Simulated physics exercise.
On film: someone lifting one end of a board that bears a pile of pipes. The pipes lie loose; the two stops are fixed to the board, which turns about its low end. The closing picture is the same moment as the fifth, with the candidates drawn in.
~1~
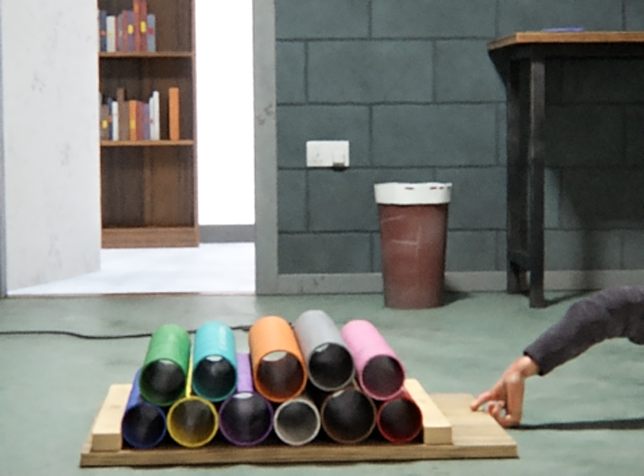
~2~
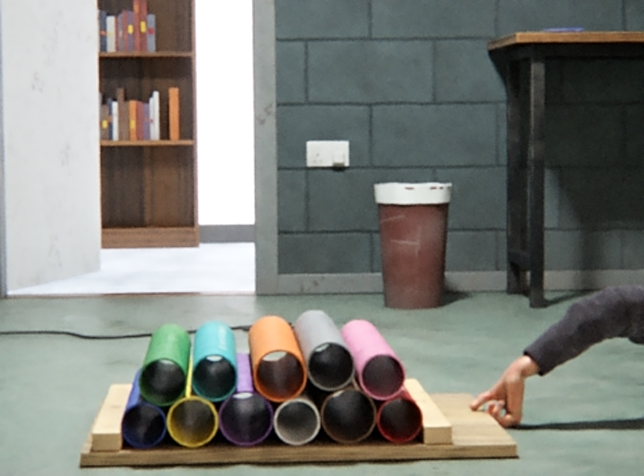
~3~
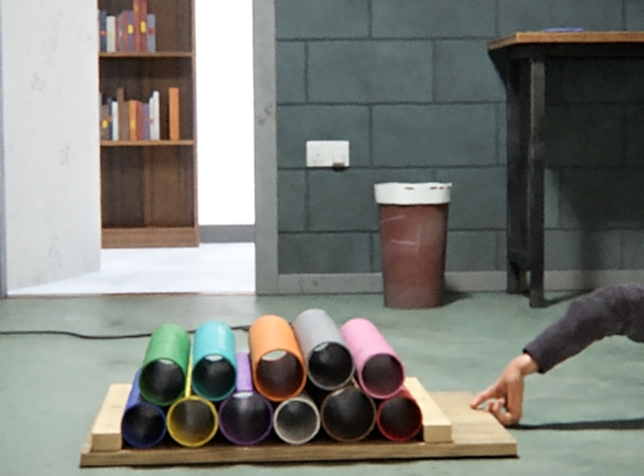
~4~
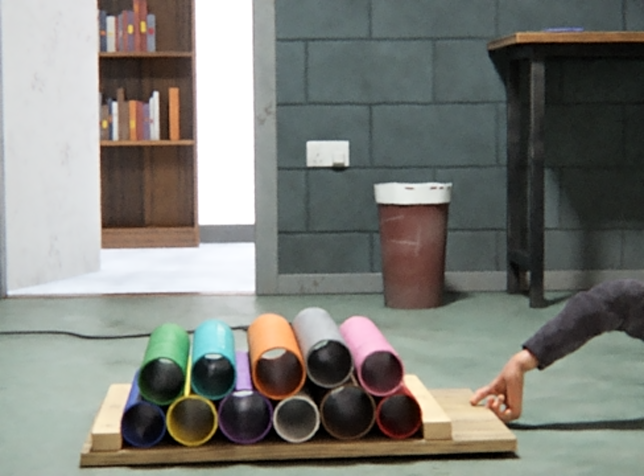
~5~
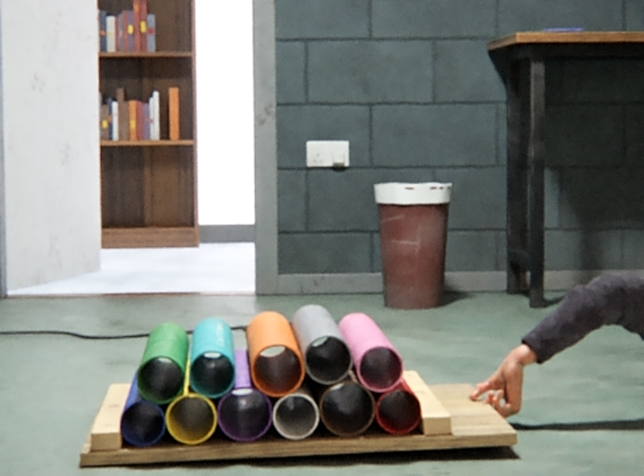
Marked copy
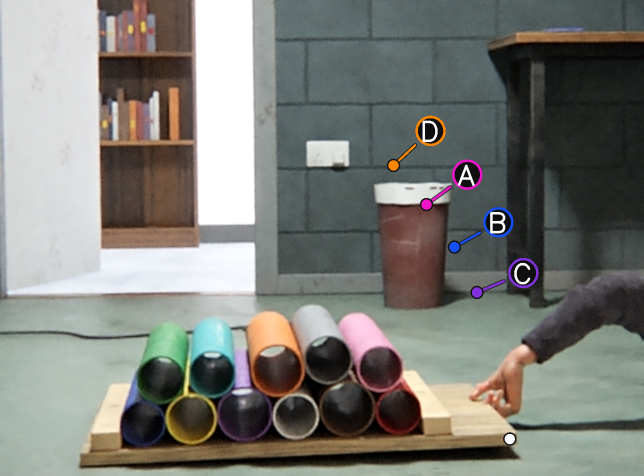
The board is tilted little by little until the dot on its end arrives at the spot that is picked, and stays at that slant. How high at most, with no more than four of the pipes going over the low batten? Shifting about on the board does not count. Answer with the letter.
At most to A.
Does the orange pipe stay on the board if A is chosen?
No.
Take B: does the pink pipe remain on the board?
Yes.
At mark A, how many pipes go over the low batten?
It comes to four.
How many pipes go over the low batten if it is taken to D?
The count is five.
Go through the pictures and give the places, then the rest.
Red pipe (400, 419); orange pipe (280, 376); green pipe (163, 382), in the first frame.
Green pipe (163, 382); pink pipe (383, 376), in the second frame.
Board (293, 417); brown pipe (349, 414); red pipe (400, 418); purple pipe (246, 417), in the third frame.
Board (293, 415); blue pipe (143, 424); yellow pipe (192, 420), in the fourth frame.
Board (293, 412); blue pipe (143, 423); yellow pipe (191, 418), in the fifth frame.
On the marked copy, A at (426, 205); B at (455, 247); C at (477, 293); D at (393, 166); the white dot at (510, 439).
With A. Early on, board at 20°.
Further on, board at 36°.
At the end, board at 36°, four over the low batten (orange, green, grey, turquoise).
As for the rest, B two over the low batten (green, turquoise); C none over the low batten; D five over the low batten.
